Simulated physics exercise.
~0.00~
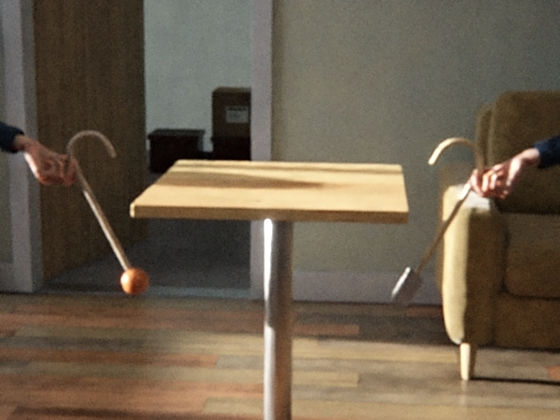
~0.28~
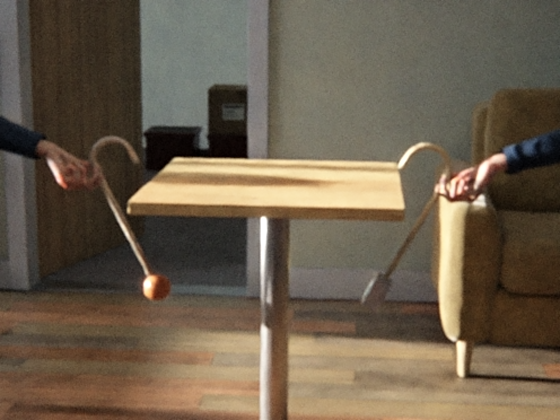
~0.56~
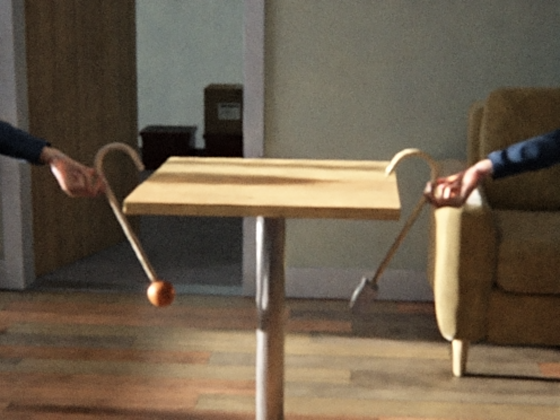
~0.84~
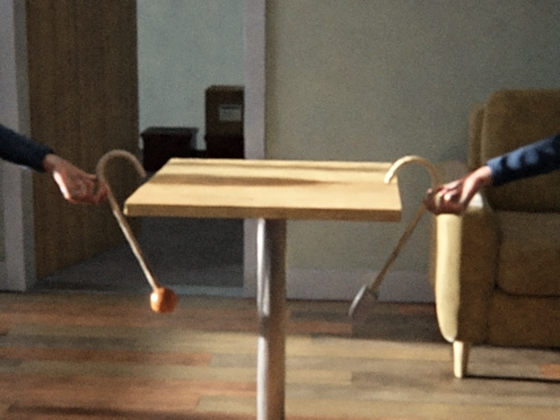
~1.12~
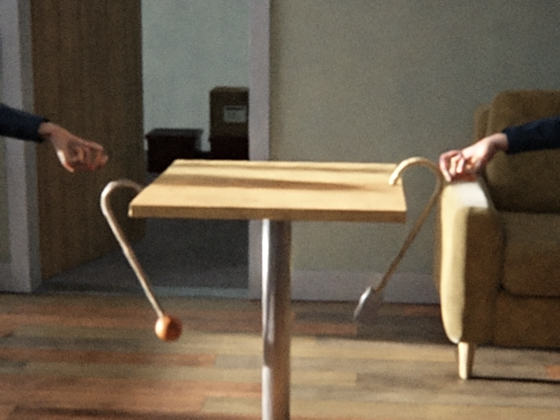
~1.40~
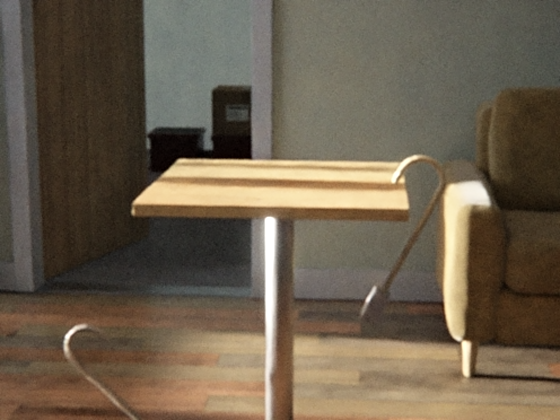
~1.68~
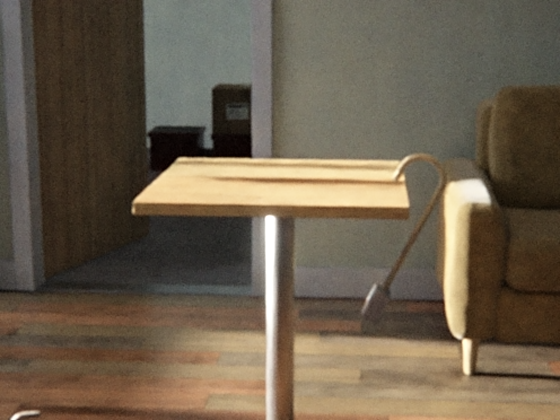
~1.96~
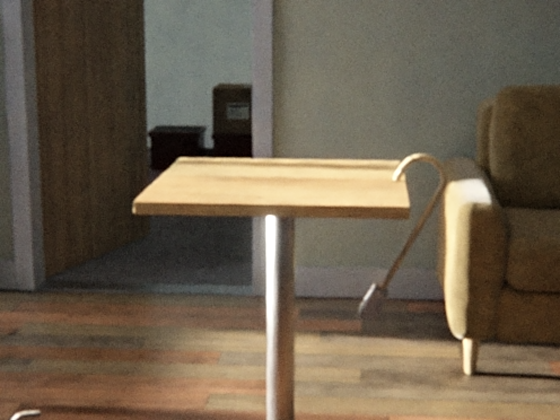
To begin with, two hands hold hooked canes on either side of a wooden table, the left one ending in an orange ball and the right one in a pale, brush-like tip. The hands bring both hooks in toward the opposite edges of the tabletop and lower them slightly. Then the hands let go and draw back out of view. The orange-tipped cane drops beside the table, tilting as it falls to the floor at the lower left, where only a bit of it stays visible. The pale-tipped one remains hanging from the right edge, beside an armchair.
